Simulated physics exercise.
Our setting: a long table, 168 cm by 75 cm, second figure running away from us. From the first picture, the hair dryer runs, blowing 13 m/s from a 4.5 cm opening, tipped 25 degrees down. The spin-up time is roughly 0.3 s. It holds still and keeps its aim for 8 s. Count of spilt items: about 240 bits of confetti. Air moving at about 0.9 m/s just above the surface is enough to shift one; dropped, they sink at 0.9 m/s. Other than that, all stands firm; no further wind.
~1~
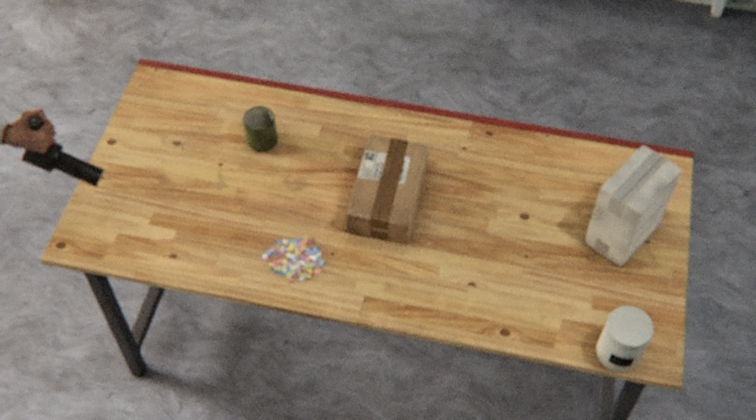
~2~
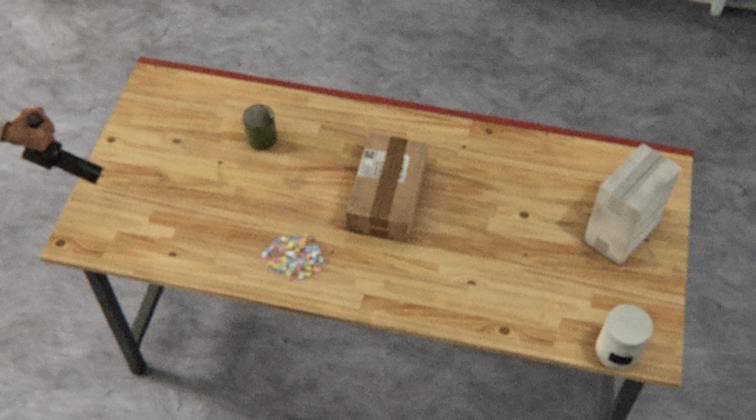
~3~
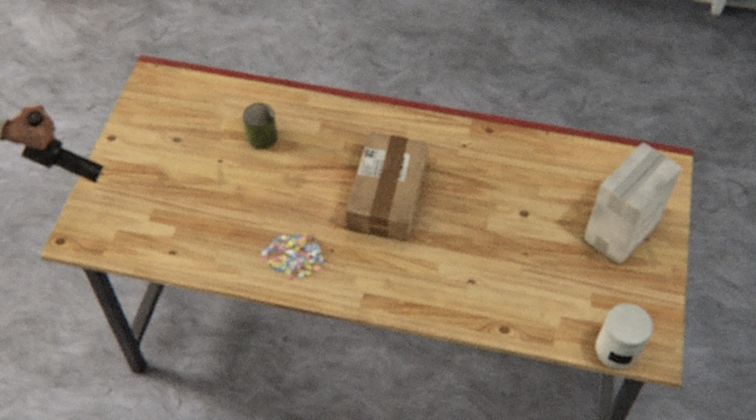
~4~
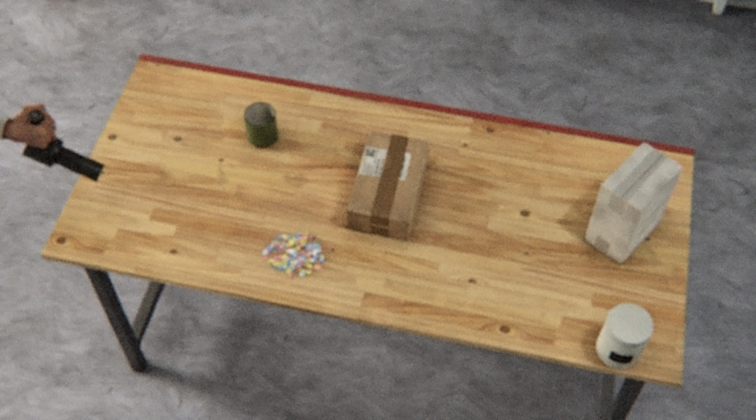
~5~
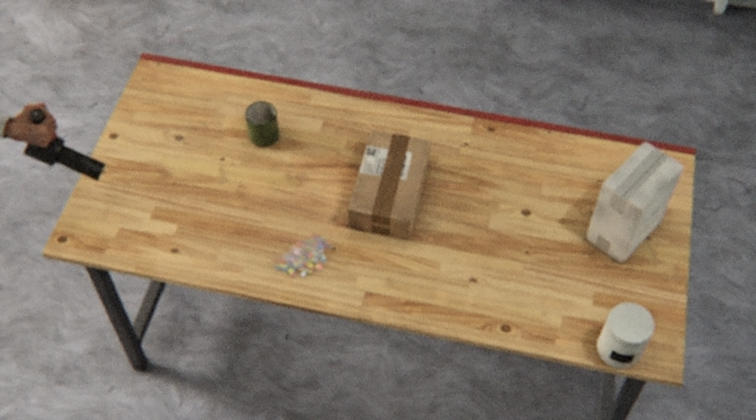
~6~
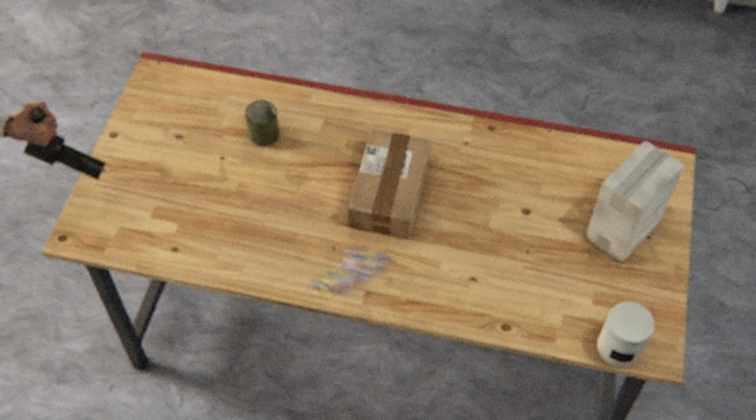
A hand at the left edge grips a black hair dryer pointed across a long wooden table with a red far edge, seen from above on a grey floor. A dark green mug, a taped cardboard box, a pale package and a white tub surround pastel confetti near the front. The confetti lies still, then slides rightward in a thinning streak while everything else stays put.
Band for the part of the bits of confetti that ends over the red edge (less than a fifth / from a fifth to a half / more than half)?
Band: Under a fifth.
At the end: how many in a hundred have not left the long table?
Near 10 %.
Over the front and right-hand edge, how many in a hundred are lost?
About 70 % front, 30 % right-hand.
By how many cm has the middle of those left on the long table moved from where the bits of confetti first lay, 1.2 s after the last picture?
It comes to near 85 cm.
Then, 1.2 s after the last picture the count stands so, 0 % are over the red edge; the middle of those still in play is near (612, 334).
Then, 2.2 s after the last picture the count stands so, 0 % are over the red edge; the middle of those still in play is near (612, 333).
Then, 4.1 s after the last picture the count stands so, 0 % are over the red edge.
Then, 7.7 s after the last picture, at the end, 0 % are over the red edge.
